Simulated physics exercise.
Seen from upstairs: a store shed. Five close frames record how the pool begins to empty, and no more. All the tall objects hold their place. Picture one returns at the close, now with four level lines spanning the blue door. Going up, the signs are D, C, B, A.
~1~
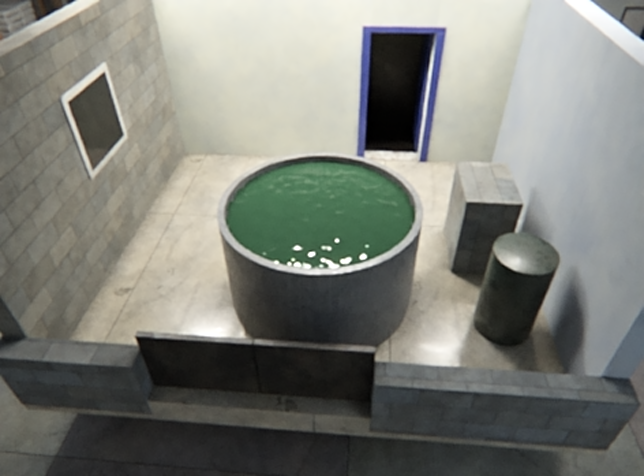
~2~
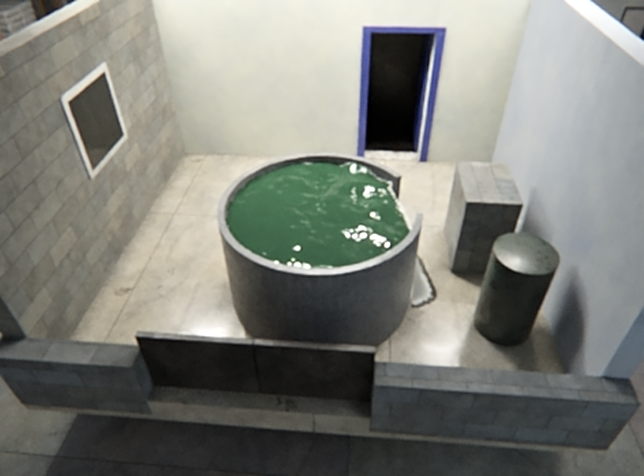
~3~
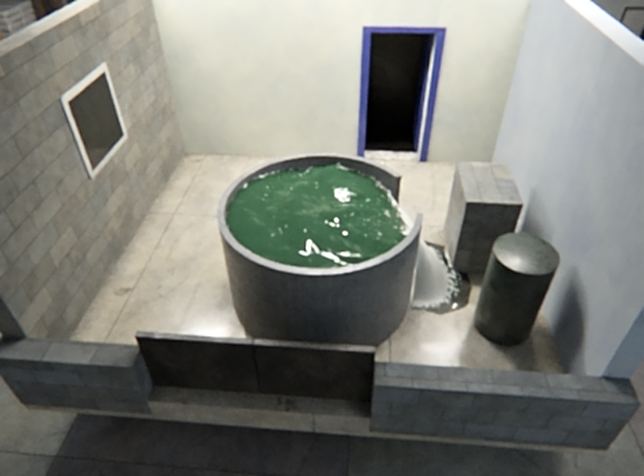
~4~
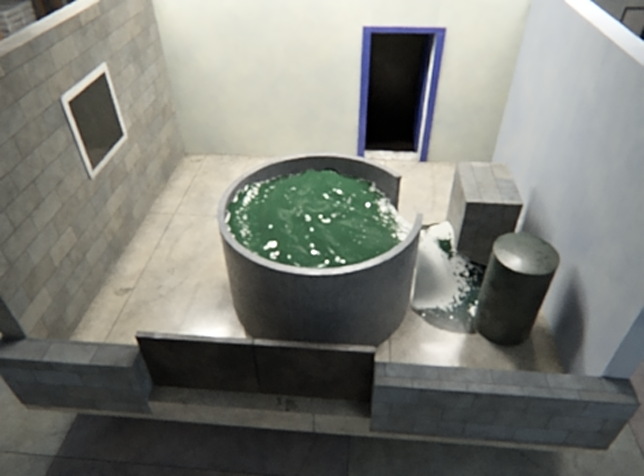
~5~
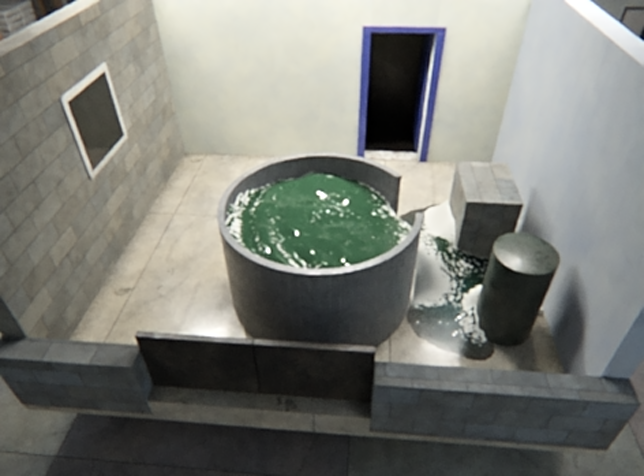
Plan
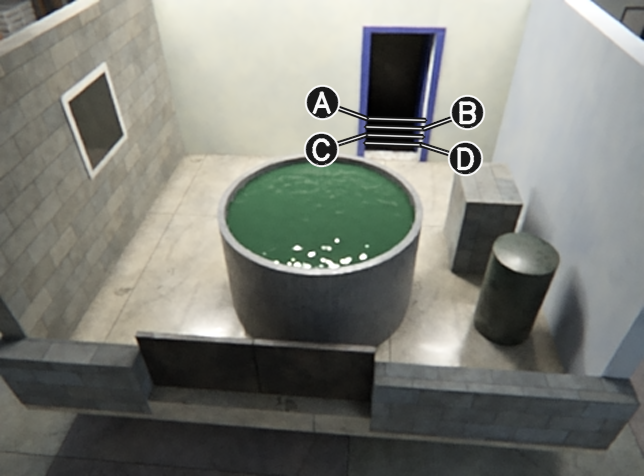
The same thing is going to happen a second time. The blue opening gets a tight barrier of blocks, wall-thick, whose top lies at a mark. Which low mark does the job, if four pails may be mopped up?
Take D.
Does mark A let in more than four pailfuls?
No, not at all.
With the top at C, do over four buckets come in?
No, not at all.
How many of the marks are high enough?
All of the four.
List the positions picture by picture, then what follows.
In the first frame, water in the pool at rest, its middle at (320, 210); foot of the blue doorway at (391, 160); shut gate at (256, 349).
In the second frame, front seen at (414, 303), 1 % of the ground wet.
In the third frame, front seen at (443, 250), 4 % of the ground wet.
In the fourth frame, front seen at (441, 223), 7 % of the ground wet.
In the fifth frame, front seen at (540, 311), 11 % of the ground wet.
On the marked copy, A at (395, 119); B at (394, 127); C at (394, 136); D at (393, 143); from the bottom up D, C, B, A.
If A is chosen, nothing gets over.
If B is chosen, nothing gets over.
If C is chosen, nothing gets over.
If D is chosen, a bucket or two gets in.
